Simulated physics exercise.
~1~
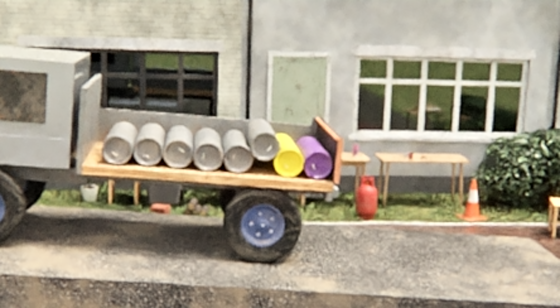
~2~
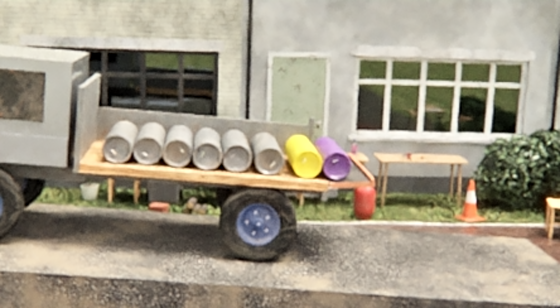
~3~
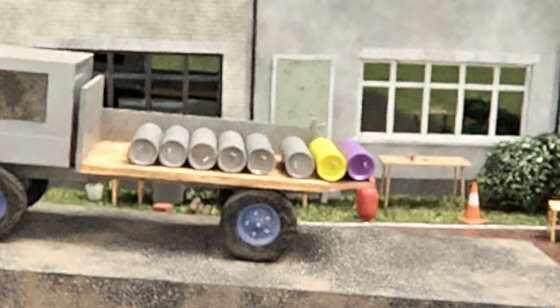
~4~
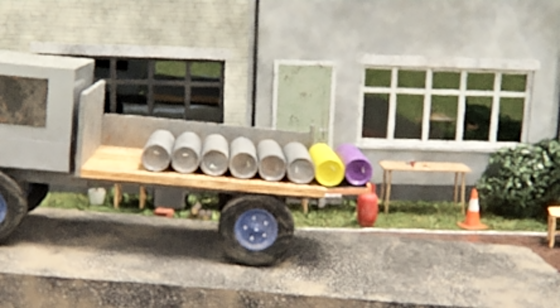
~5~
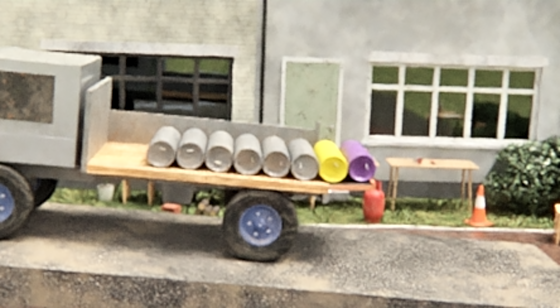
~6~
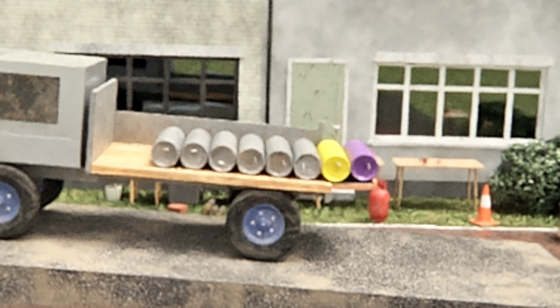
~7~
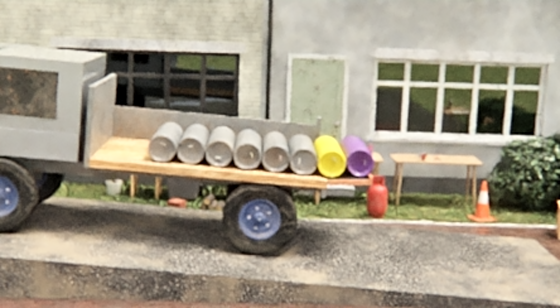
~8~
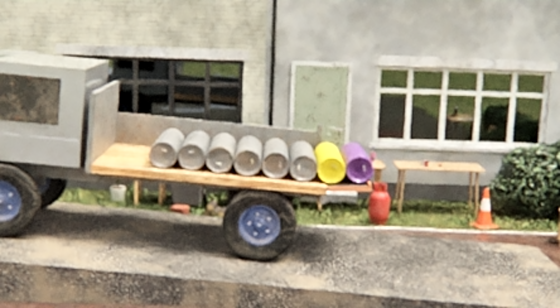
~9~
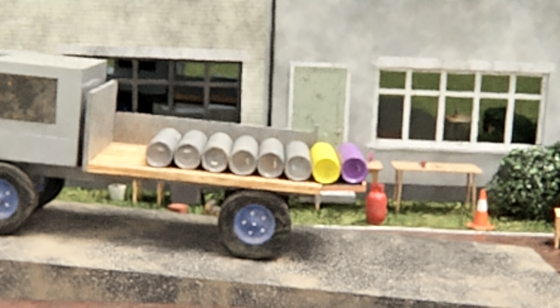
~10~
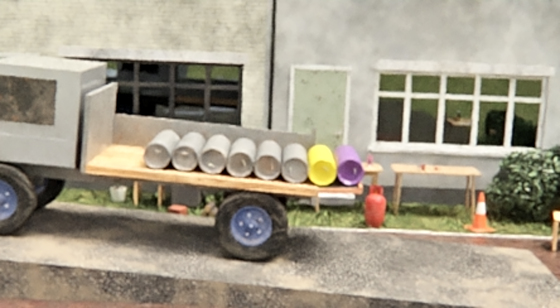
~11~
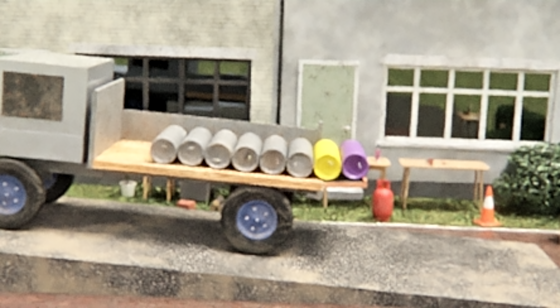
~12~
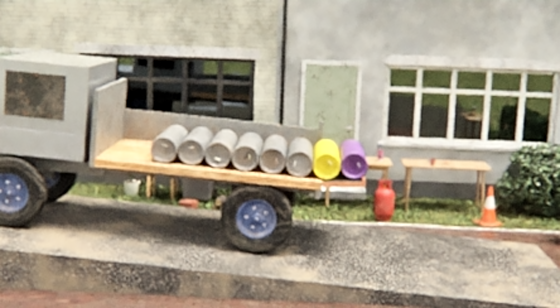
A row of grey cylinders with a yellow and a purple one at its right end rolls a short way right along a truck's open bed as the tailgate drops flat, and the purple and yellow ones come to rest on the lowered gate, with none falling off.
